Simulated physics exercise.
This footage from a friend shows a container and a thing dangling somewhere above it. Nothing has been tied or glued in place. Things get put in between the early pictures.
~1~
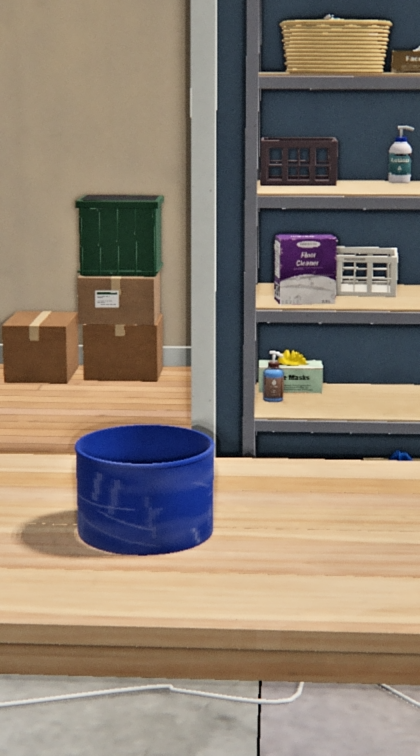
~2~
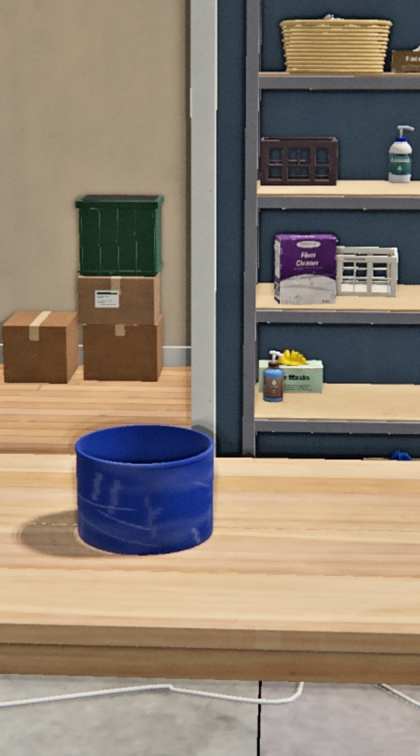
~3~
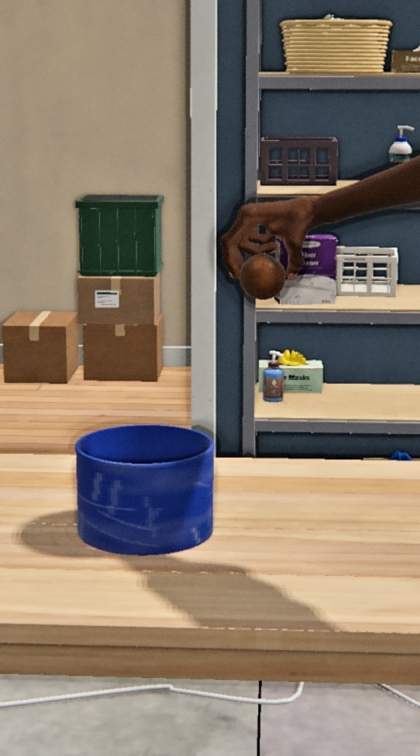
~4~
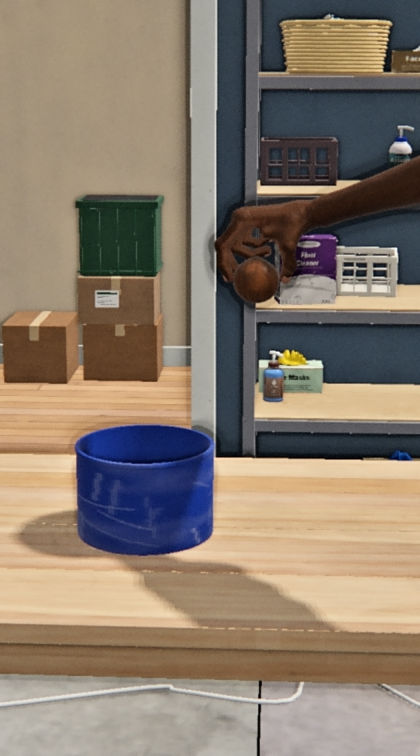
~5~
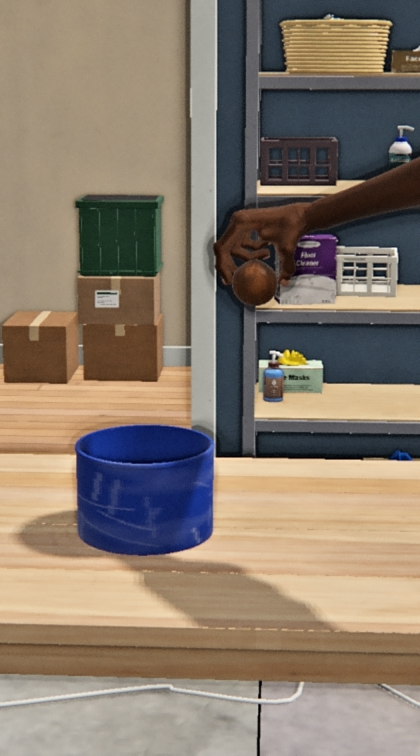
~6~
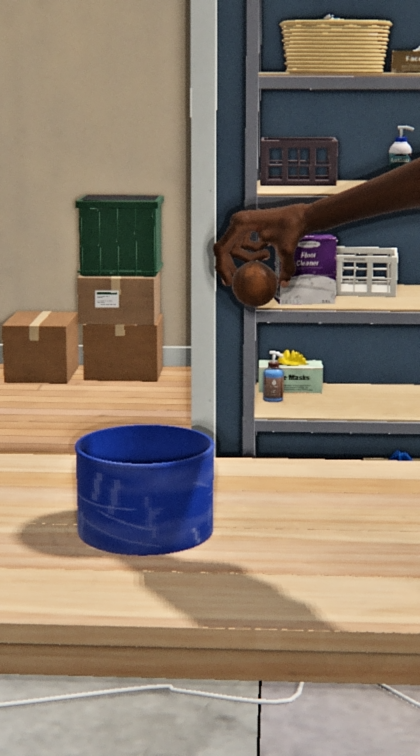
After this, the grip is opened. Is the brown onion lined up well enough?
Chances are it will go astray on the way down.
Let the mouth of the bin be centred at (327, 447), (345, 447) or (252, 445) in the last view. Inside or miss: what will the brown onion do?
On the first try it falls outside, on the second it falls outside, on the third it lands in it.
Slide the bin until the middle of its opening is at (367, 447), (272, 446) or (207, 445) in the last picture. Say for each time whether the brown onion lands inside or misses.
Outcomes in order: Winds up out, winds up within, winds up within.
Then, 0.20 s after the last picture, brown onion falling near (254, 368).
At rest, the brown onion ends up outside, near (253, 512).
